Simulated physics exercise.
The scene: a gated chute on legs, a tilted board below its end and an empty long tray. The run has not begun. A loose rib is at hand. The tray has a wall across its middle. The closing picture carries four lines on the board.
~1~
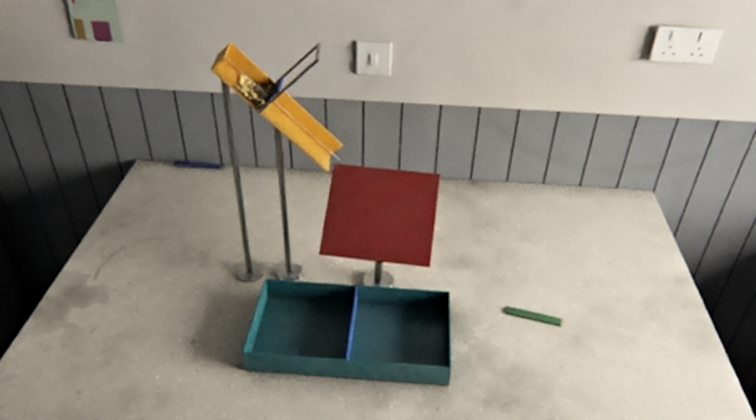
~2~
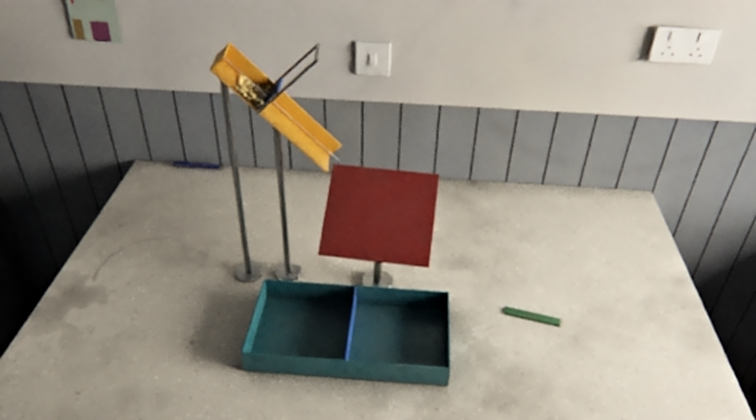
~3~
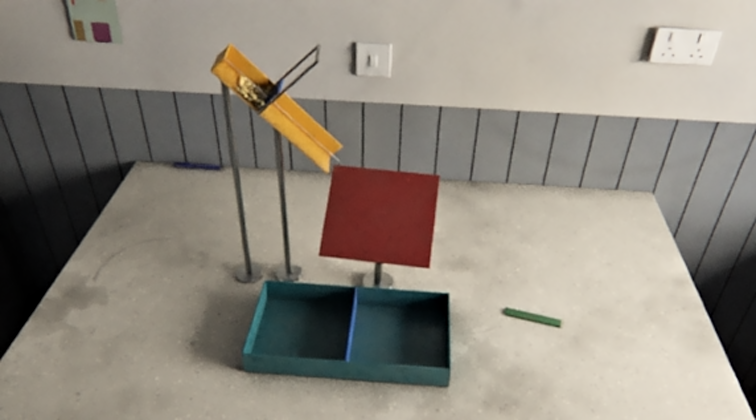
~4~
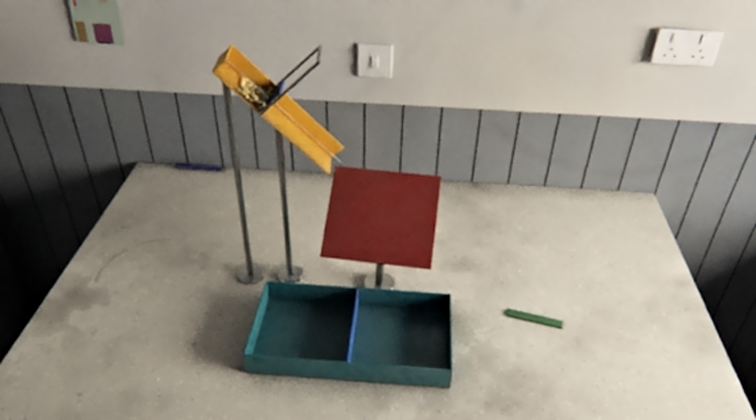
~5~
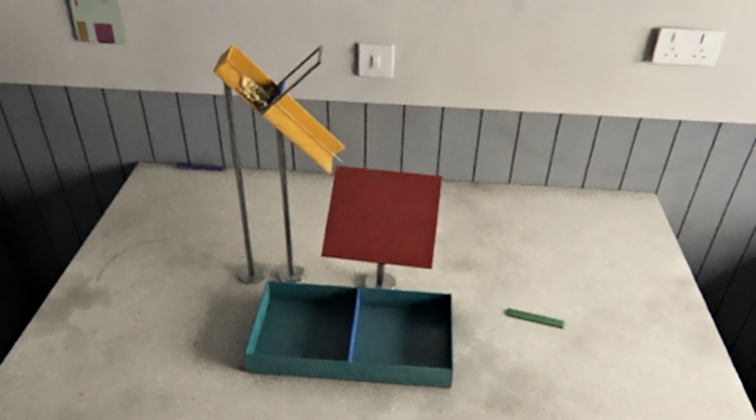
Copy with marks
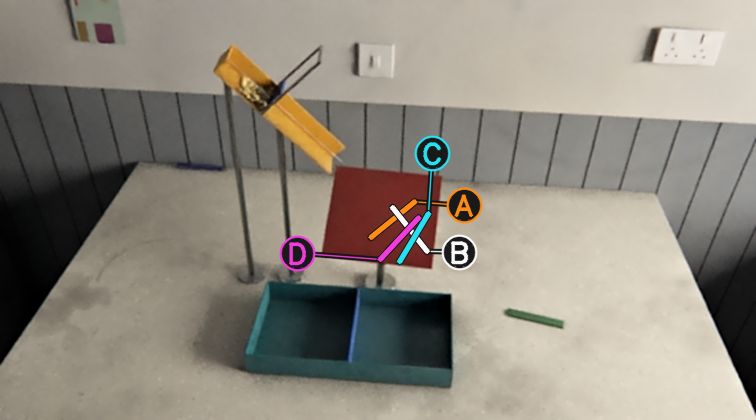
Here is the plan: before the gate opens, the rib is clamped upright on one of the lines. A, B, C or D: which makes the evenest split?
Take D.
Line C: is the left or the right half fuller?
More lands on the right.
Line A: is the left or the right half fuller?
The left half.
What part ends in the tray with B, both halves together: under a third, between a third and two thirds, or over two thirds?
It is over two thirds.
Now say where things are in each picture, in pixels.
Load behind the gate (257, 90), soya beans; lip of the chute (329, 164), sloping fairly steeply, in the first frame.
Middle of the board (380, 214), tilted fairly steeply; middle of its low edge (373, 261); of its high edge (386, 169), in the second frame.
Front corners of the tray (242, 354) and (450, 369); front end of its middle wall (346, 361); gate still shut (278, 89), in the third frame.
Middle of the load (258, 92); lip (330, 166), in the fourth frame.
Middle of the load (259, 92); lip (331, 166), in the fifth frame.
On the marked copy, line A from (414, 201) to (371, 237); line B from (392, 207) to (427, 251); line C from (428, 213) to (399, 261); line D from (418, 217) to (380, 259).
With A, of what is caught, almost all in the left half, just a few in the right.
With B, of what is caught, about a tenth in the left half, the larger part in the right.
With C, of what is caught, about a tenth in the left half, the larger part in the right.
With D, of what is caught, roughly half in the left half, roughly half in the right.
